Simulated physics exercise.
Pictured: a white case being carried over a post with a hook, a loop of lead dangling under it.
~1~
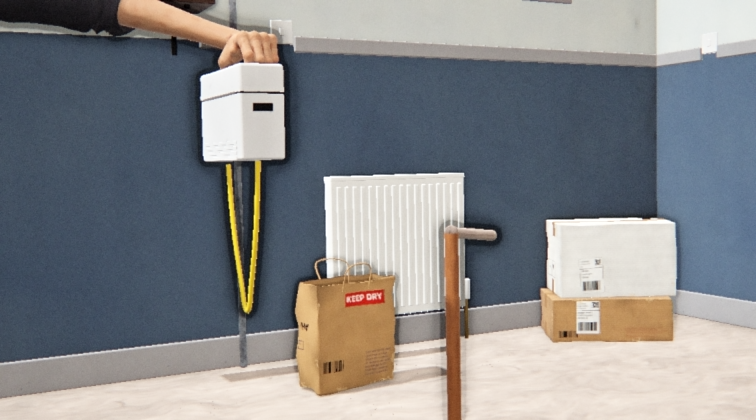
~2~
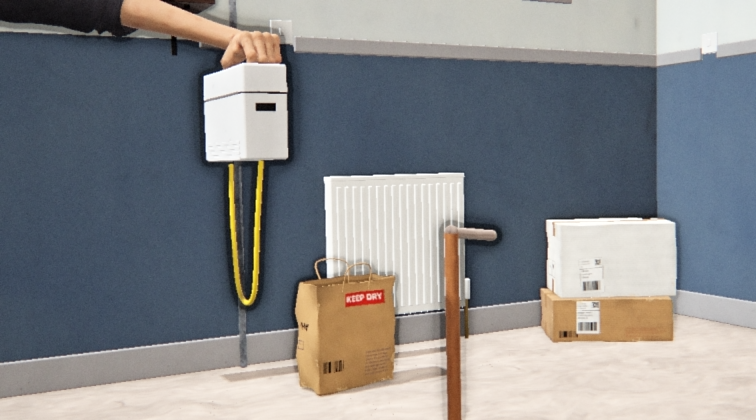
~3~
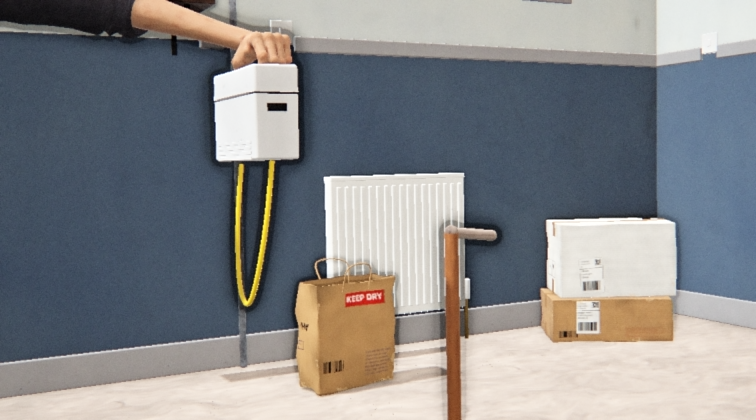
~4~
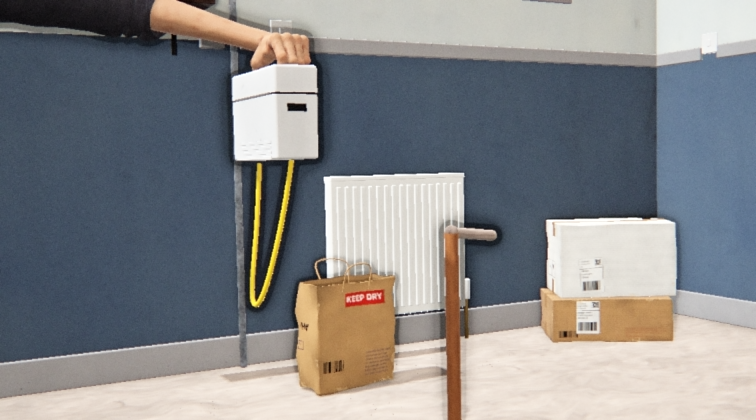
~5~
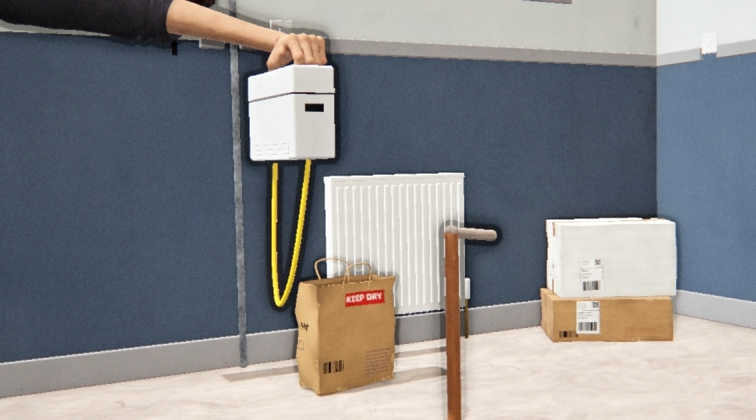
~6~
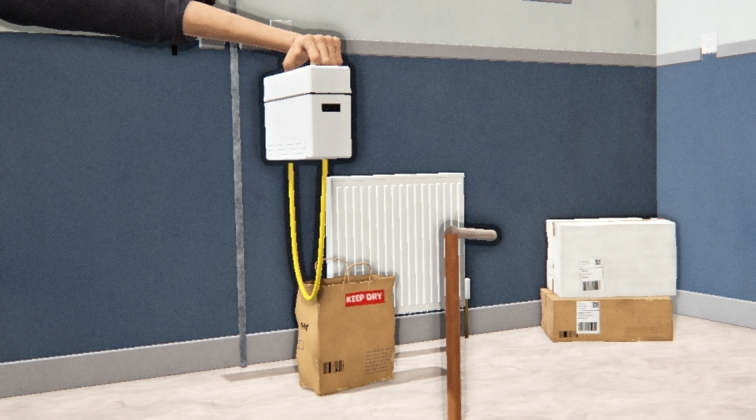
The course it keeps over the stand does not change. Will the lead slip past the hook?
Yes, it slips past.
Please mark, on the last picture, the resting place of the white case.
Its centre ends up at (570, 117).
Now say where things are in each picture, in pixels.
White case (241, 116); hook tip (492, 235), in the first picture.
White case (244, 116); bottom of the loop (247, 303), in the second picture.
White case (255, 116), in the third picture.
White case (273, 116); bottom of the loop (256, 305), in the fourth picture.
White case (290, 116), in the fifth picture.
White case (306, 116); bottom of the loop (310, 299); hook tip (492, 235); hook points away from it, loop hangs below the hook, in the sixth picture.
Then, 1.22 s past the final frame, case over the post near (434, 117).
Then, 2.50 s past the final frame, case past the post near (551, 117).
When it is over, case past the post near (570, 117). The white case passes clear.
